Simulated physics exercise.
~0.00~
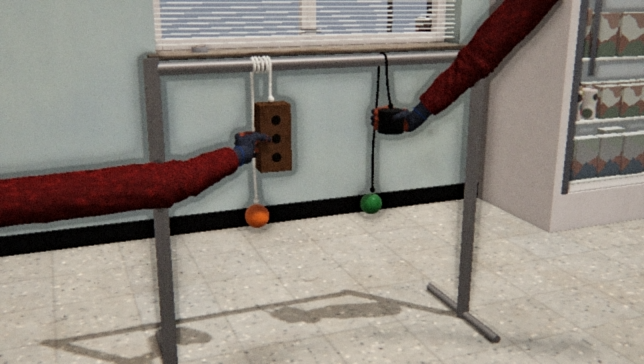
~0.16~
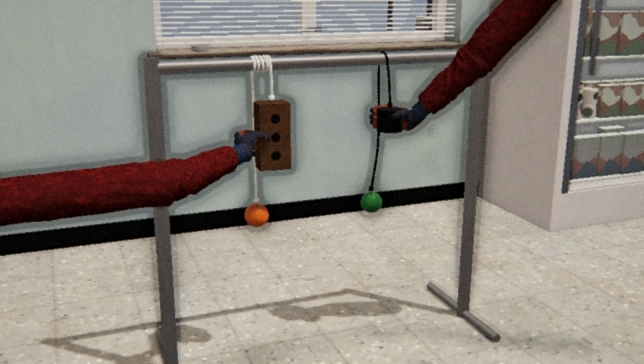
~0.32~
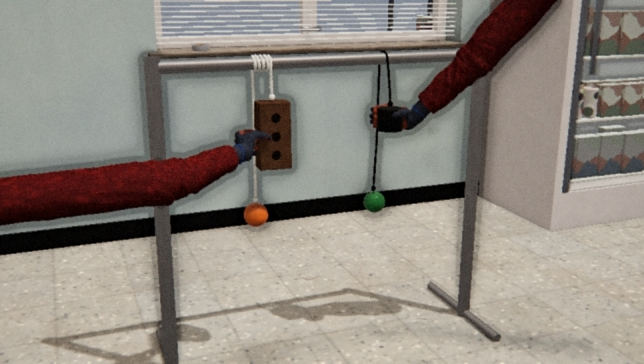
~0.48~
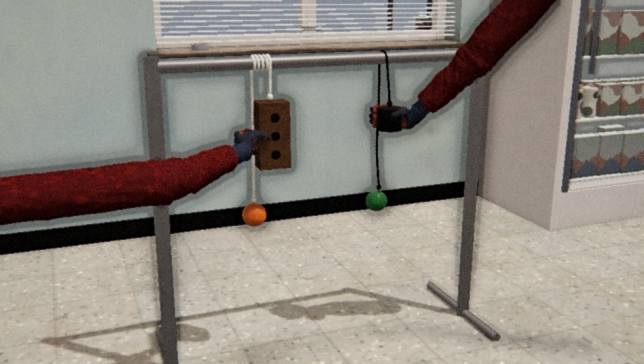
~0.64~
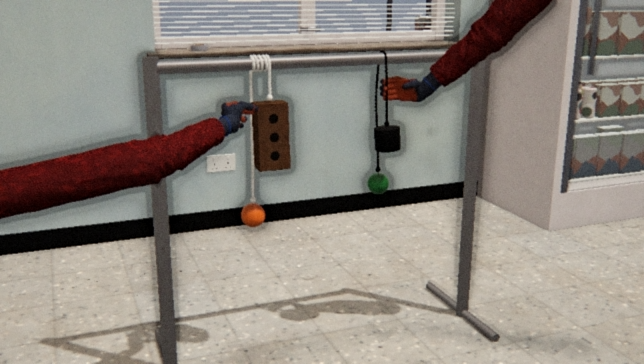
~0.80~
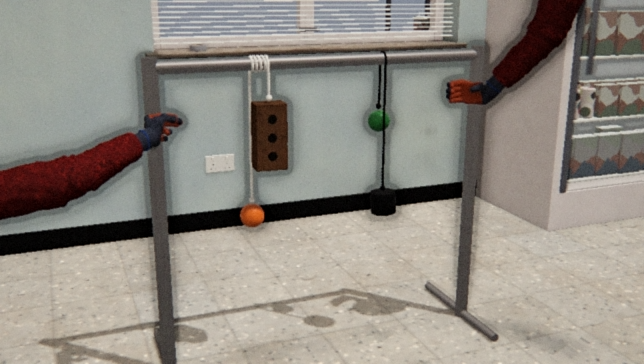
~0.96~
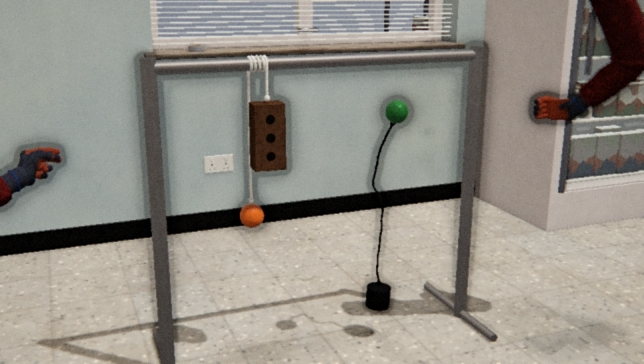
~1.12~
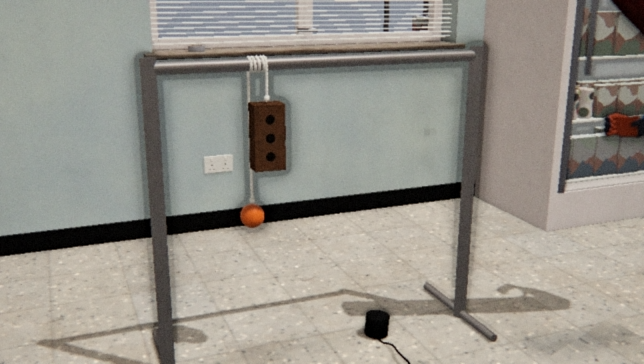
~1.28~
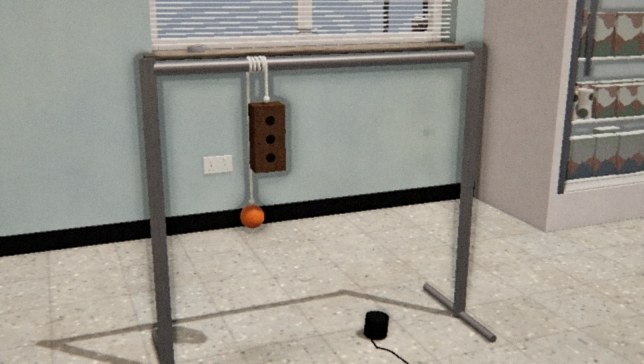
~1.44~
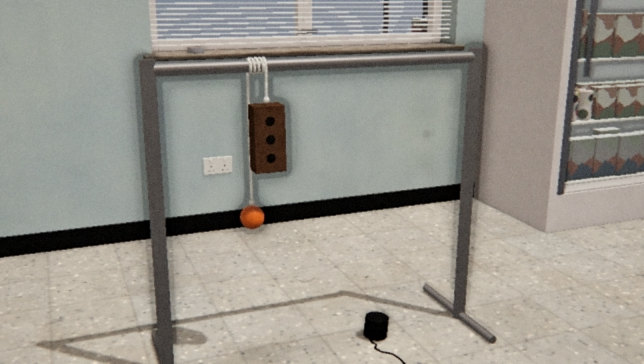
The small black block on the right slid down once two red-sleeved arms let go and pulled away, drawing the green ball up as its cord came off the rail. It ended on the floor, while the brick and orange ball stayed hanging.
